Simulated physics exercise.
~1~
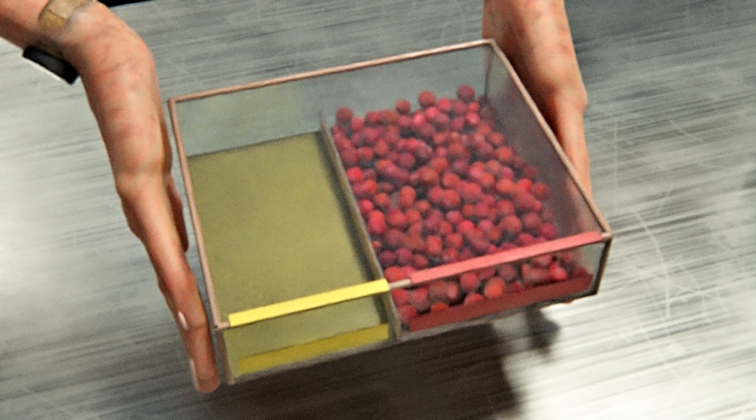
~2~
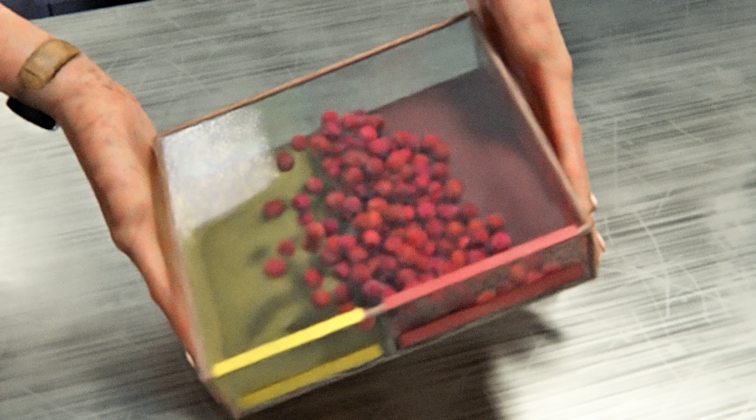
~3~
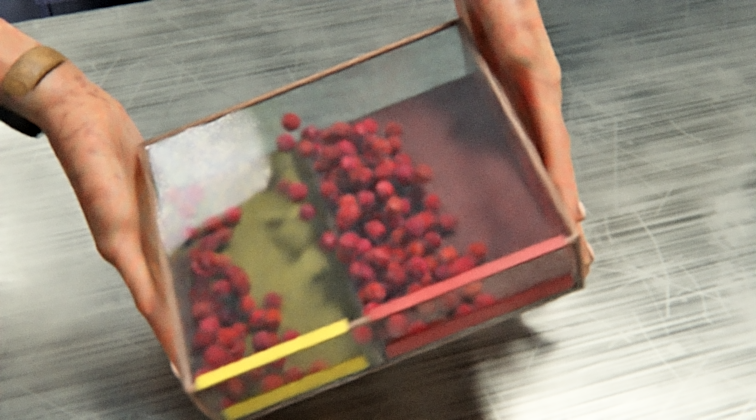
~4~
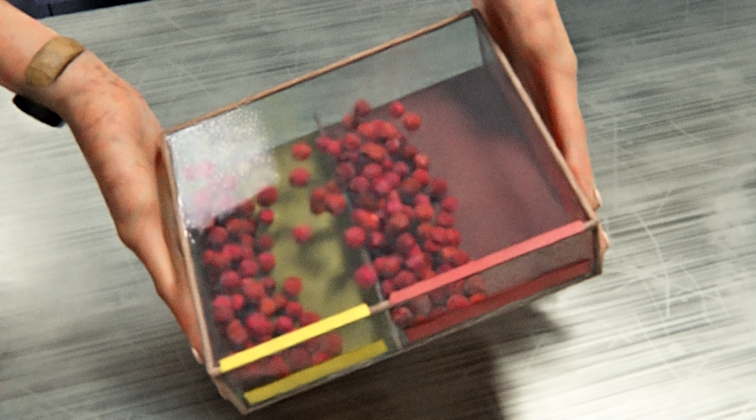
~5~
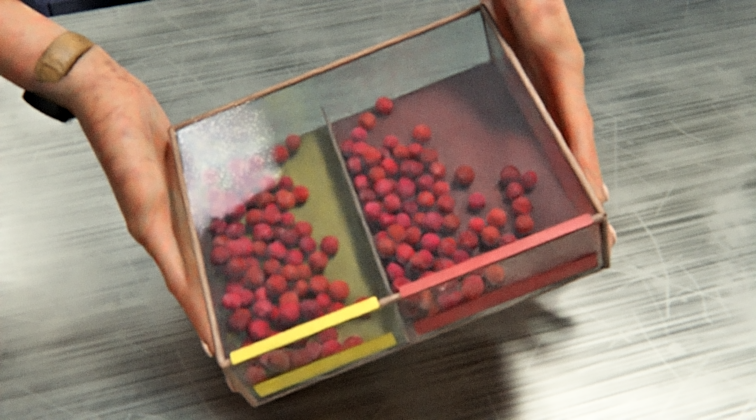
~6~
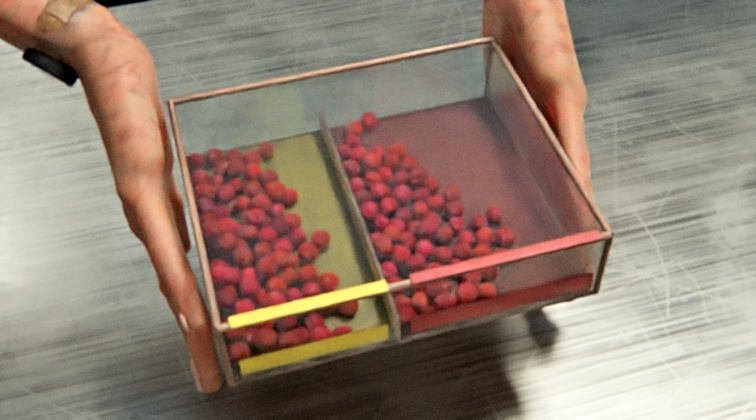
At the start, two hands hold a clear lidded box above a scratched metal table, with red berries filling the wider red compartment on the right and the yellow one on the left empty. The hands tilt the box, and the berries slide left and down, some reaching the yellow side. As the box shifts slightly left, more pile up at its left end. It then moves back right, still tilted, and the berries settle into two groups beside the divider. Finally the hands turn it back, leaving berries heaped toward the left of both compartments.
